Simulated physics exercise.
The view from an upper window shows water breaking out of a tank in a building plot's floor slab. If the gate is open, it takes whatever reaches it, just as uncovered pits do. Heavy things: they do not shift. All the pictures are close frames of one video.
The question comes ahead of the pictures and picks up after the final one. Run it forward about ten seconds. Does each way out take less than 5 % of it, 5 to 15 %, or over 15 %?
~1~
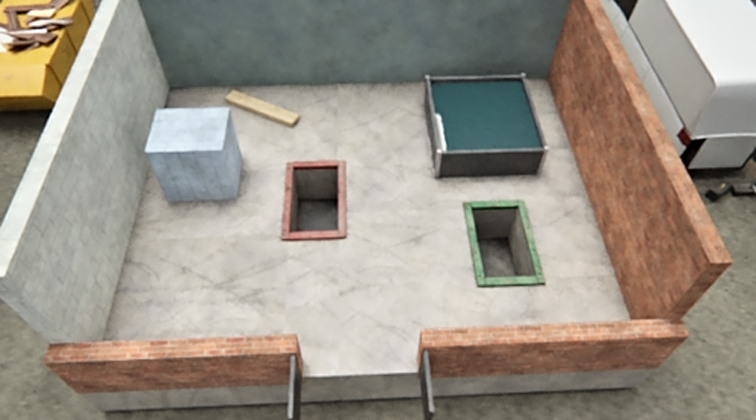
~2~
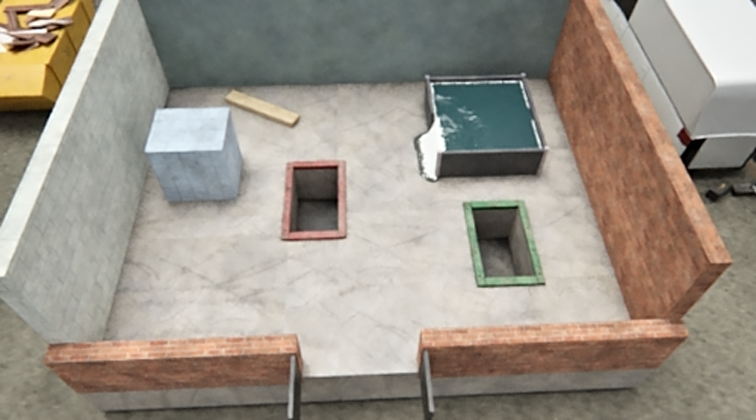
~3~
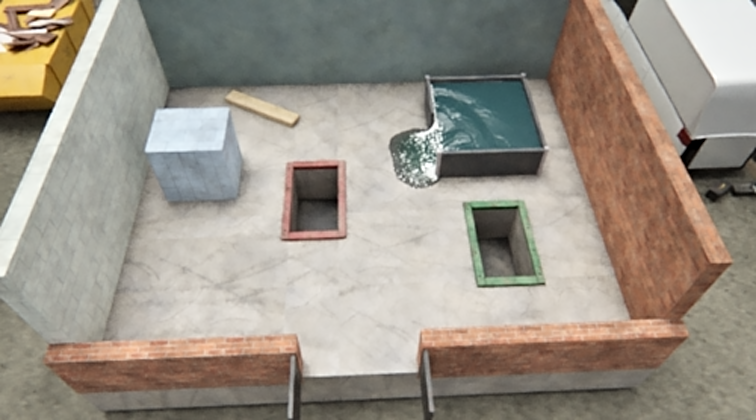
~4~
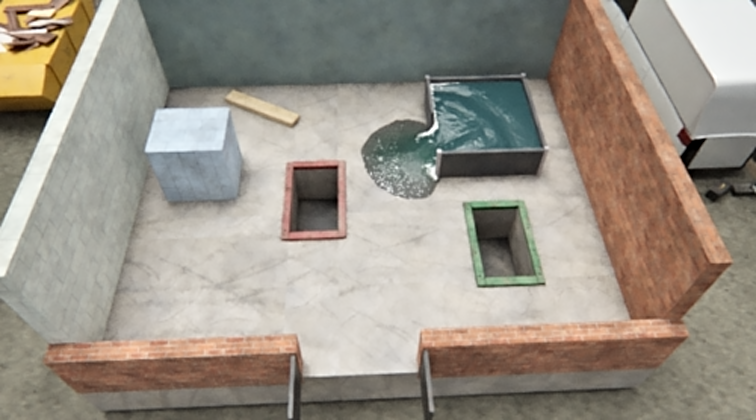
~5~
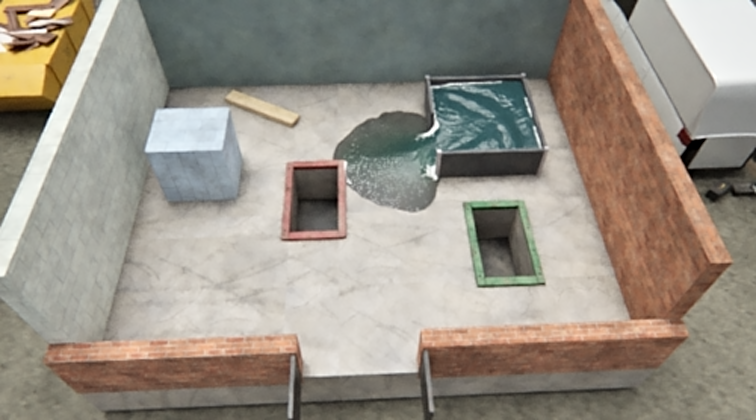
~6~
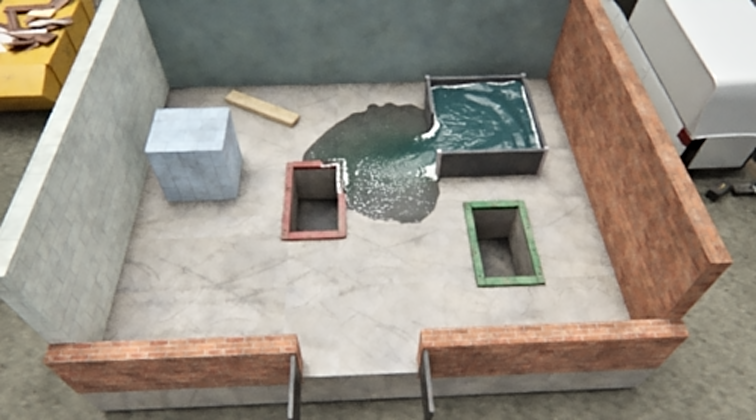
The gate lands in the middle band - five to fifteen per cent; the red pit lands in the top band - past fifteen per cent; the green pit lands in the bottom band - below five per cent.
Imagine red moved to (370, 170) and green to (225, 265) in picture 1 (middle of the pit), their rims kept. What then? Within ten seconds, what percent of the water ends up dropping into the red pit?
Out of a hundred parts, 60 go to red.
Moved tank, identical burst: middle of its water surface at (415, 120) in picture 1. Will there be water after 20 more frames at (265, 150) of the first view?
There: Covered.
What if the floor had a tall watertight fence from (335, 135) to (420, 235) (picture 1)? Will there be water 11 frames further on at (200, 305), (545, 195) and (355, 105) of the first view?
As listed: Dry, no water, wet.
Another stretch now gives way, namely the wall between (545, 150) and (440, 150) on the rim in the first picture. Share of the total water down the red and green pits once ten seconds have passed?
Red 0 %, green 35 %.
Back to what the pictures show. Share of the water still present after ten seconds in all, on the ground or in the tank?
Some 66 per cent.
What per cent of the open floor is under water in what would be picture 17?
That comes to about 30 per cent.
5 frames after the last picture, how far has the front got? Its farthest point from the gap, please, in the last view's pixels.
I'd put it around (217, 152).
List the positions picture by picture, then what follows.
The first picture shows the water tank at (483, 115) is whole and still.
In the second picture, the front is at (430, 178), out from the gap at (436, 150).
In the third picture, water pours out at (436, 150) and has run to (398, 139).
In the fourth picture, water pours out at (436, 150) and has run to (367, 148).
In the fifth picture, the front is at (339, 154), out from the gap at (436, 150).
In the sixth picture, water pours out at (436, 150) and has run to (311, 155).
A moment on, water covers 20 % of the floor; the gate 0 %, the red pit 5 %, the green pit 0 %.
Next, water covers 30 % of the floor; the gate 0 %, the red pit 12 %, the green pit 0 %.
Then, water covers 40 % of the floor; the gate 1 %, the red pit 19 %, the green pit 0 %.
Later, water covers 50 % of the floor; the gate 4 %, the red pit 25 %, the green pit 0 %.
In the end, water covers 65 % of the floor; the gate 8 %, the red pit 26 %, the green pit 0 %.
